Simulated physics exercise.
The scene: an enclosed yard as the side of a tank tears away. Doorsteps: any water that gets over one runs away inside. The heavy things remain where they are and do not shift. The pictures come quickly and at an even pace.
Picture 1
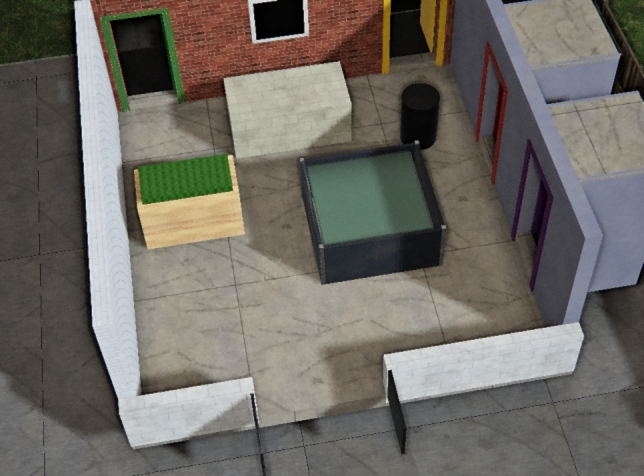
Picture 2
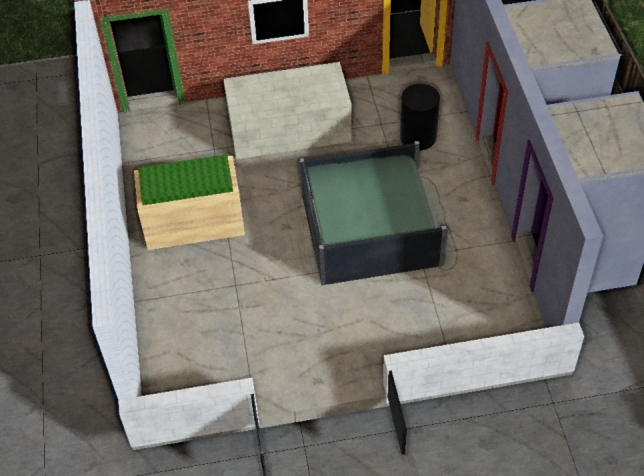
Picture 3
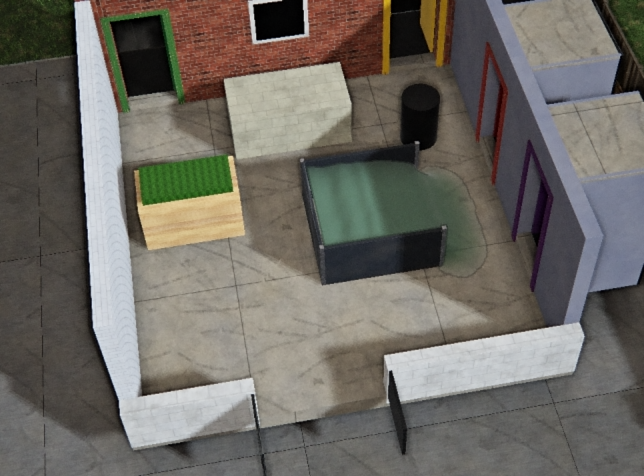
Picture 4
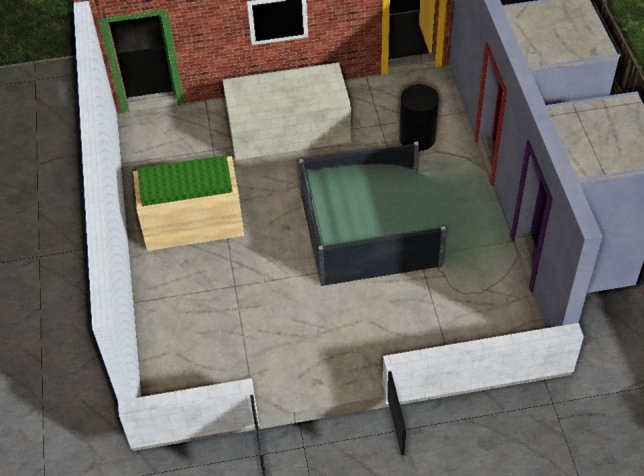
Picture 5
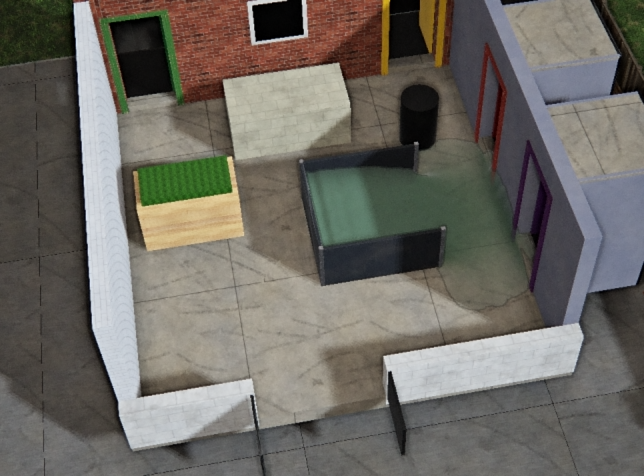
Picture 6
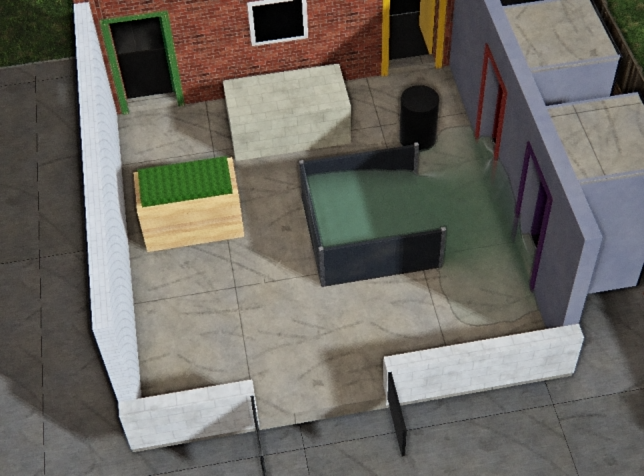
In a walled yard beside a brick building, the right side of a dark square tank gives way, and greenish water pours out through the gap, spreading across the paved ground to the purple-framed doorway on the right.
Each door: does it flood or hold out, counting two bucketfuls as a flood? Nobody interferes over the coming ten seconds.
The purple door sees more than two buckets come in; the yellow door sees more than two buckets come in; the red door sees more than two buckets come in; the green door sees no more than two buckets come in.
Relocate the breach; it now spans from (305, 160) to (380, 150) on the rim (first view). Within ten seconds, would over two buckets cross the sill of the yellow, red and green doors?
Taking them in turn, the yellow door overshoots, the red door undershoots, and the green door overshoots.
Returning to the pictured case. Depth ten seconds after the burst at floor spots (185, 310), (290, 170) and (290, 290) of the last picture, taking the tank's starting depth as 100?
Readings in sequence: 8, 10, 6 percent.
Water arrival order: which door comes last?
My answer: The green one.
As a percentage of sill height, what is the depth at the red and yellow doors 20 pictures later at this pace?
The first comes to about 110 percent, the second to about 180 percent.
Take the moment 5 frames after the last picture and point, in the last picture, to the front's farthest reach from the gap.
The farthest wet spot is near (448, 71).
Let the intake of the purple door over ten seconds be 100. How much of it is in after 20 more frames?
Roughly 100 percent.
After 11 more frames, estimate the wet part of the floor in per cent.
Near 30 in a hundred.
A moment on, water covers 20 % of the floor; the purple door over two buckets in, the yellow door not reached, the red door over two buckets in, the green door not reached.
Next, water covers 30 % of the floor; the purple door far over two buckets in, the yellow door over two buckets in, the red door far over two buckets in, the green door not reached.
Then, water covers 60 % of the floor; the purple door far over two buckets in, the yellow door far over two buckets in, the red door far over two buckets in, the green door not reached.
Later, water covers 90 % of the floor; the purple door far over two buckets in, the yellow door far over two buckets in, the red door far over two buckets in, the green door wet at the sill, nothing in.
In the end, water covers 95 % of the floor; the purple door far over two buckets in, the yellow door far over two buckets in, the red door far over two buckets in, the green door wet at the sill, nothing in.
